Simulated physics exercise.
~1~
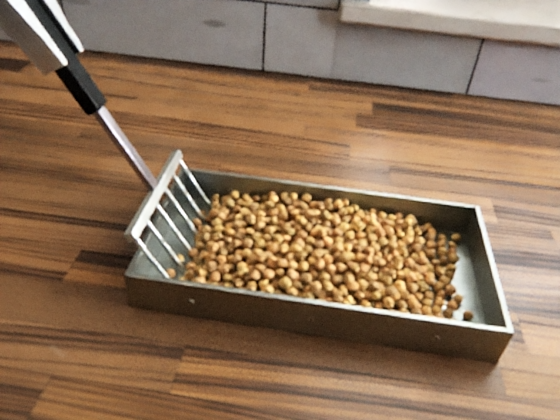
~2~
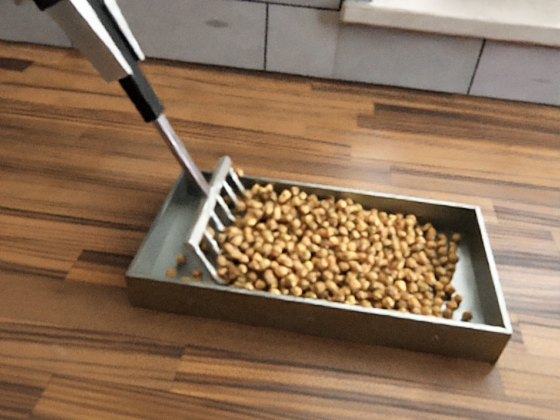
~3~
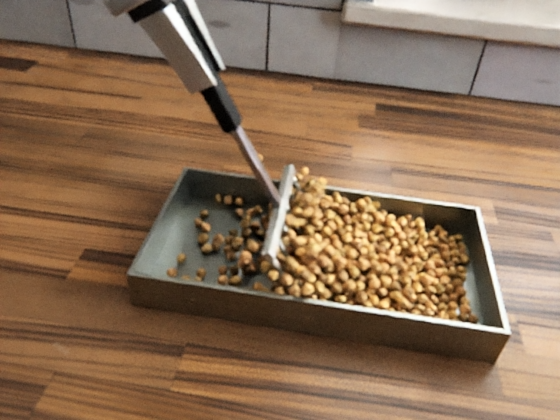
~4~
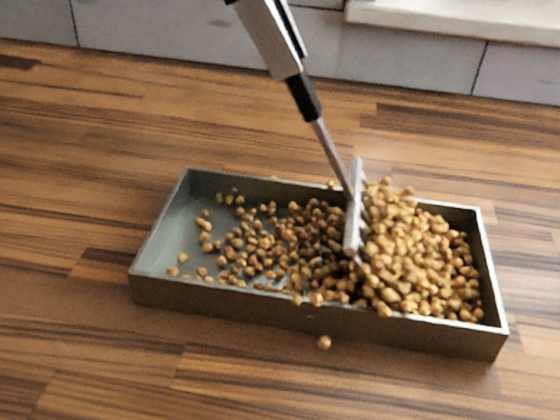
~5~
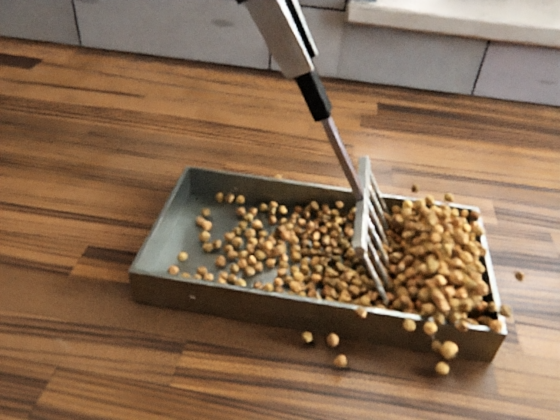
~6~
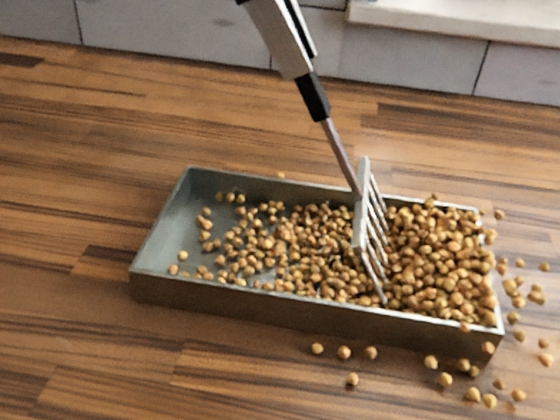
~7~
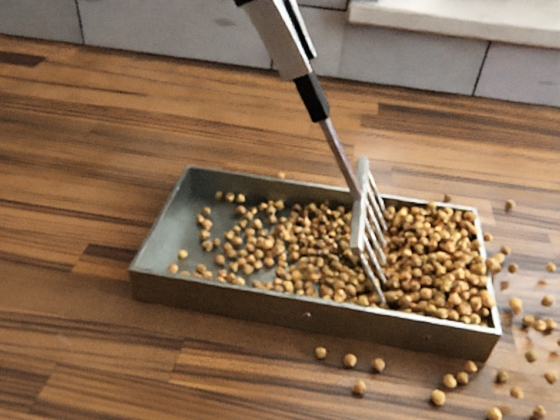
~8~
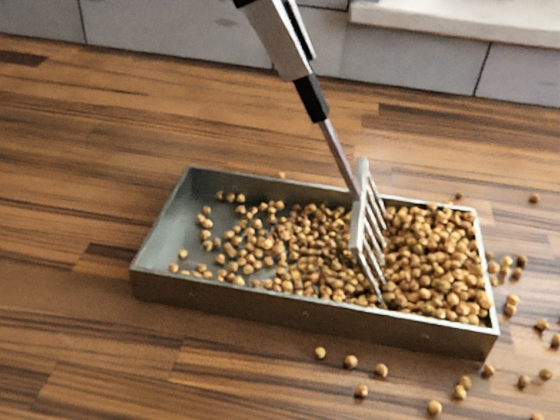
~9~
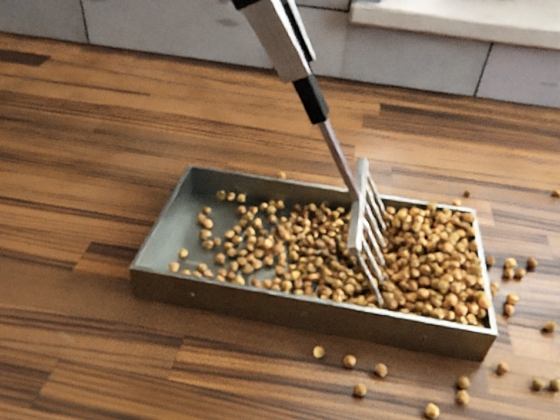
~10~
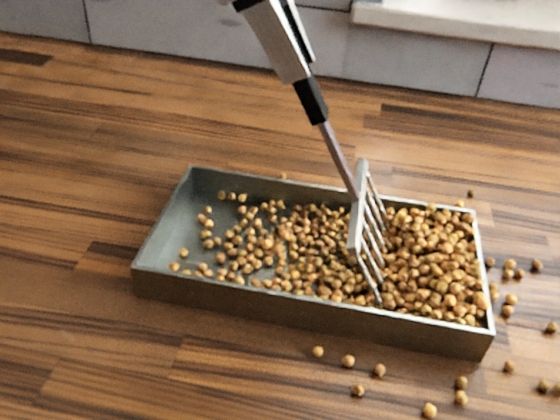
A metal rake held by a mechanical arm pushes a heap of golden-brown dried chickpeas along a shallow grey tin, seen from above at an angle on a striped wooden tabletop, with pale grey tiles behind. Starting at the left end, the rake sweeps right, and the chickpeas pile up before it while some slip through and trail behind. It stops short of the right end as the crowded heap spills over the rim. Chickpeas scatter across the wood in front and to the right, then settle. The rake stays standing in the tin, which still holds most of them.
